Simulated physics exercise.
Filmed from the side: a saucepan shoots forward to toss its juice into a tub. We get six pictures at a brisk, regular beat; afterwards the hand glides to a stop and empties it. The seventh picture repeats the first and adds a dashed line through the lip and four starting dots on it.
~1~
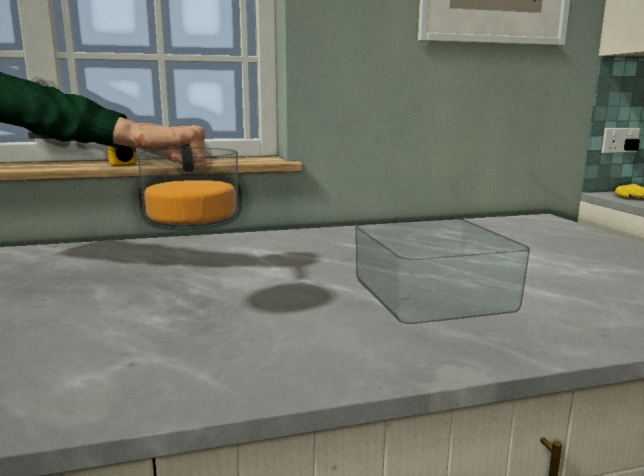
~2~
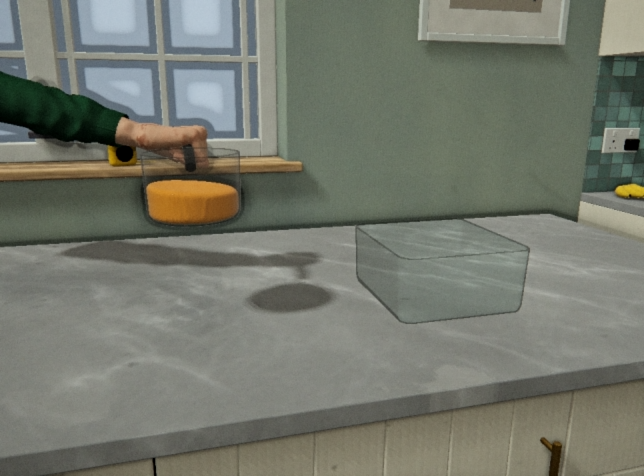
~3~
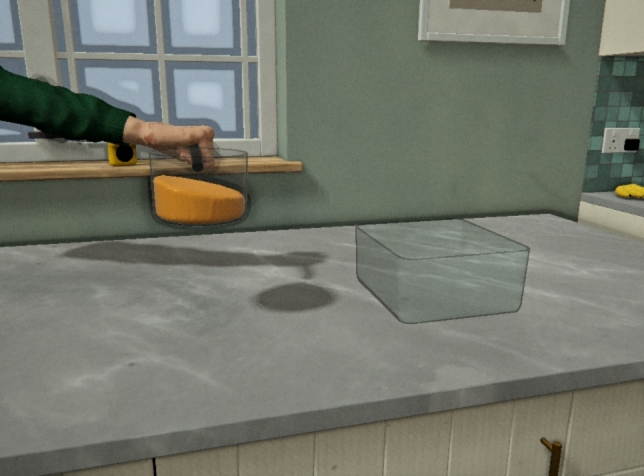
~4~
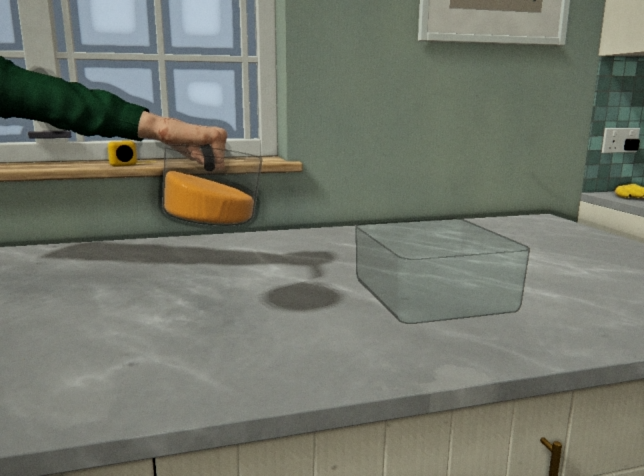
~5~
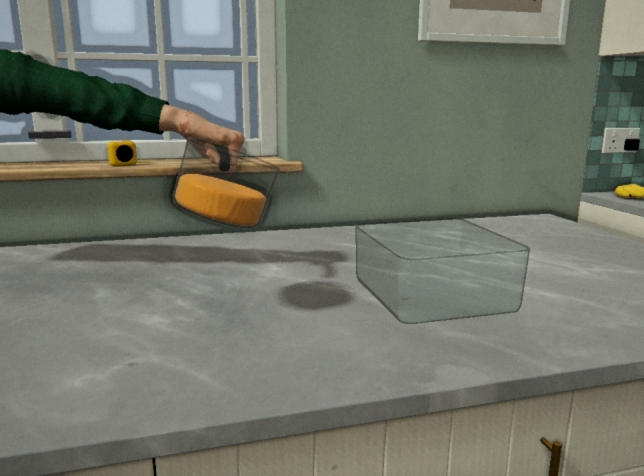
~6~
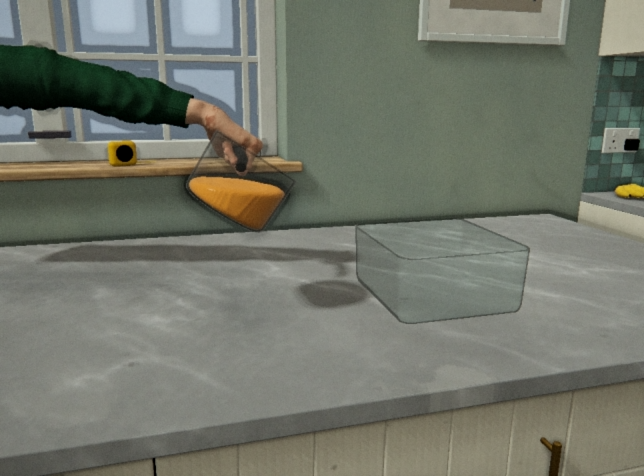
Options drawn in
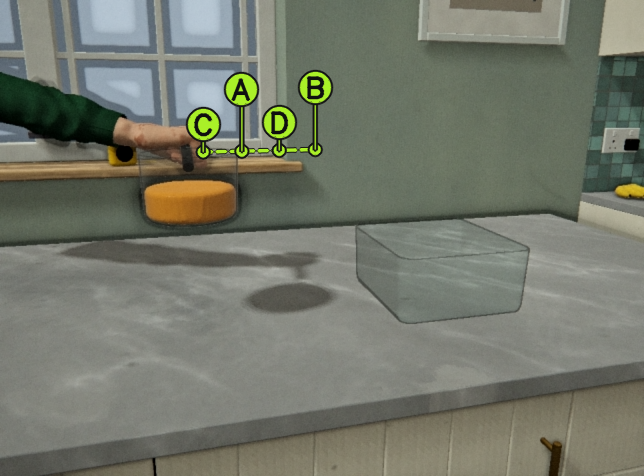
Orange juice sloshing in a clear saucepan as a green-sleeved arm moves it right and tilts it near a clear tub.
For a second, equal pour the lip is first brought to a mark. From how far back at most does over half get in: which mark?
The limit is D.
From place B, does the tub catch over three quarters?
Yes, clearly.
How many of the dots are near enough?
Two.
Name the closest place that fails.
A.
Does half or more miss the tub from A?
Yes.
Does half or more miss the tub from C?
Yes.
On the marked copy, A at (241, 151); B at (315, 149); C at (203, 152); D at (279, 150).
With A, about 6 % lands in the tub, 92 % falls short.
With B, about 88 % lands in the tub, 4 % falls short and 8 % goes beside or beyond.
With C, about 0 % lands in the tub, 100 % falls short.
With D, about 77 % lands in the tub, 18 % falls short and 5 % goes beside or beyond.
